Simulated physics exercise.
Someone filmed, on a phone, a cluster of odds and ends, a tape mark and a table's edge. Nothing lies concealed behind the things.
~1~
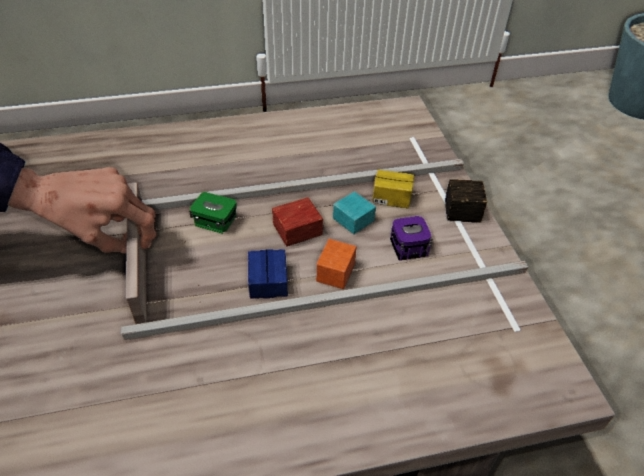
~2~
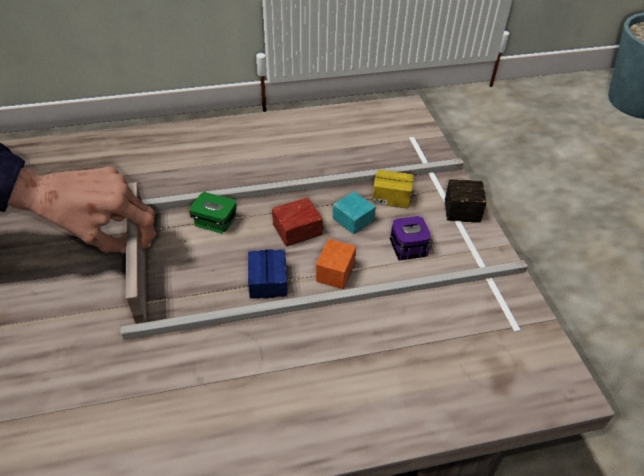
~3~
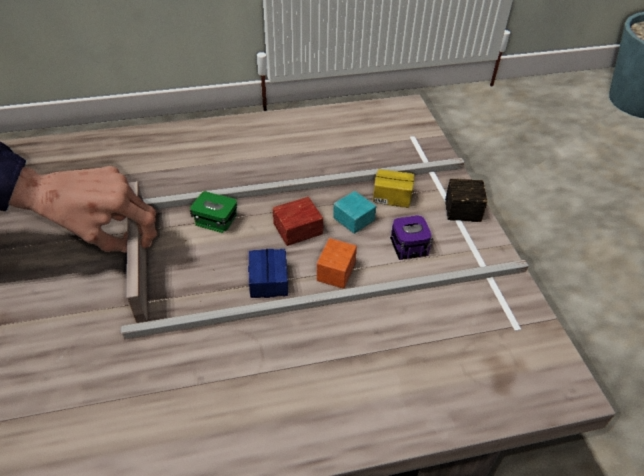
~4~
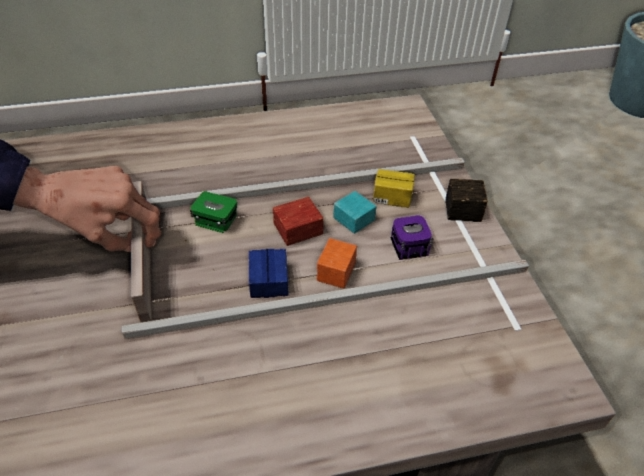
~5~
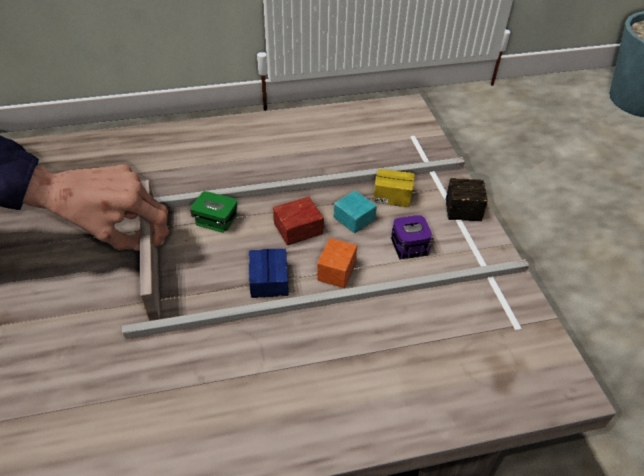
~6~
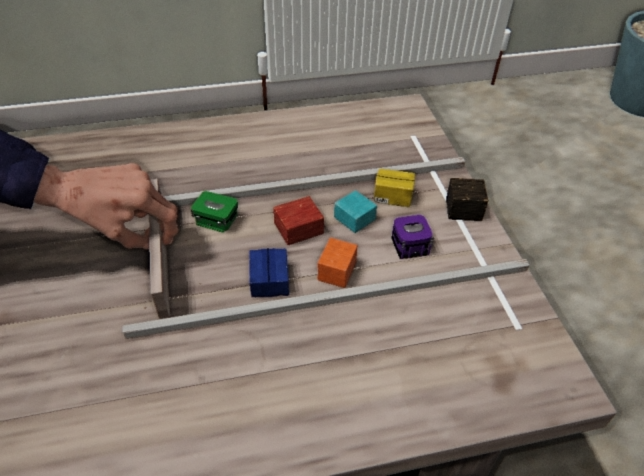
A hand slides an upright board slightly right between two rails, towards scattered coloured blocks that stay still on a wooden table.
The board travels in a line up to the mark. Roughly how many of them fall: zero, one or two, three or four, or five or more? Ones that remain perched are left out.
Five or more.
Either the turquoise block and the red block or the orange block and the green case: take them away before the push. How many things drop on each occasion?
You'd see 4 fallen, and 3 in the other try.
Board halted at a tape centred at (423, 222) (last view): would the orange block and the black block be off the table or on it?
Outcome - orange block staying, black block falling.
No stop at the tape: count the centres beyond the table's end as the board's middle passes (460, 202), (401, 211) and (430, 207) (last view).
The counts would come out as 5, 0 and 2.
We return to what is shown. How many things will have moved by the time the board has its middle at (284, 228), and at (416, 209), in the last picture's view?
At the first place 4, at the second 8.
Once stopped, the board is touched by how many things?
The figure is 3.
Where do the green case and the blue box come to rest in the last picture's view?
In the last picture, roughly (455, 172) and (491, 237).
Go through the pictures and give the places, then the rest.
The first picture shows black block (465, 201); yellow box (393, 189); purple case (410, 238); board (137, 250); tape (456, 219).
The second picture shows yellow box (393, 189); board (137, 250).
The third picture shows purple case (411, 237); red block (298, 221).
The fourth picture shows black block (466, 200); orange block (337, 263).
The fifth picture shows yellow box (394, 188); blue box (269, 273).
The sixth picture shows black block (466, 199); yellow box (394, 188); purple case (412, 237); board (159, 246); tape (457, 217).
Soon after, none off yet; black block at rest near (466, 199); yellow box at rest near (394, 188); purple case at rest near (412, 237).
Then, none off yet; black block at rest near (466, 199); yellow box at rest near (394, 188); purple case moving near (420, 236).
Further on, none off yet; black block moved about its own width near (485, 194); yellow box moved about its own width near (445, 177); purple case moved well along near (492, 224).
By the end, the number that fall off is five or more; fallen, orange block, turquoise block, purple case, yellow box and black block.
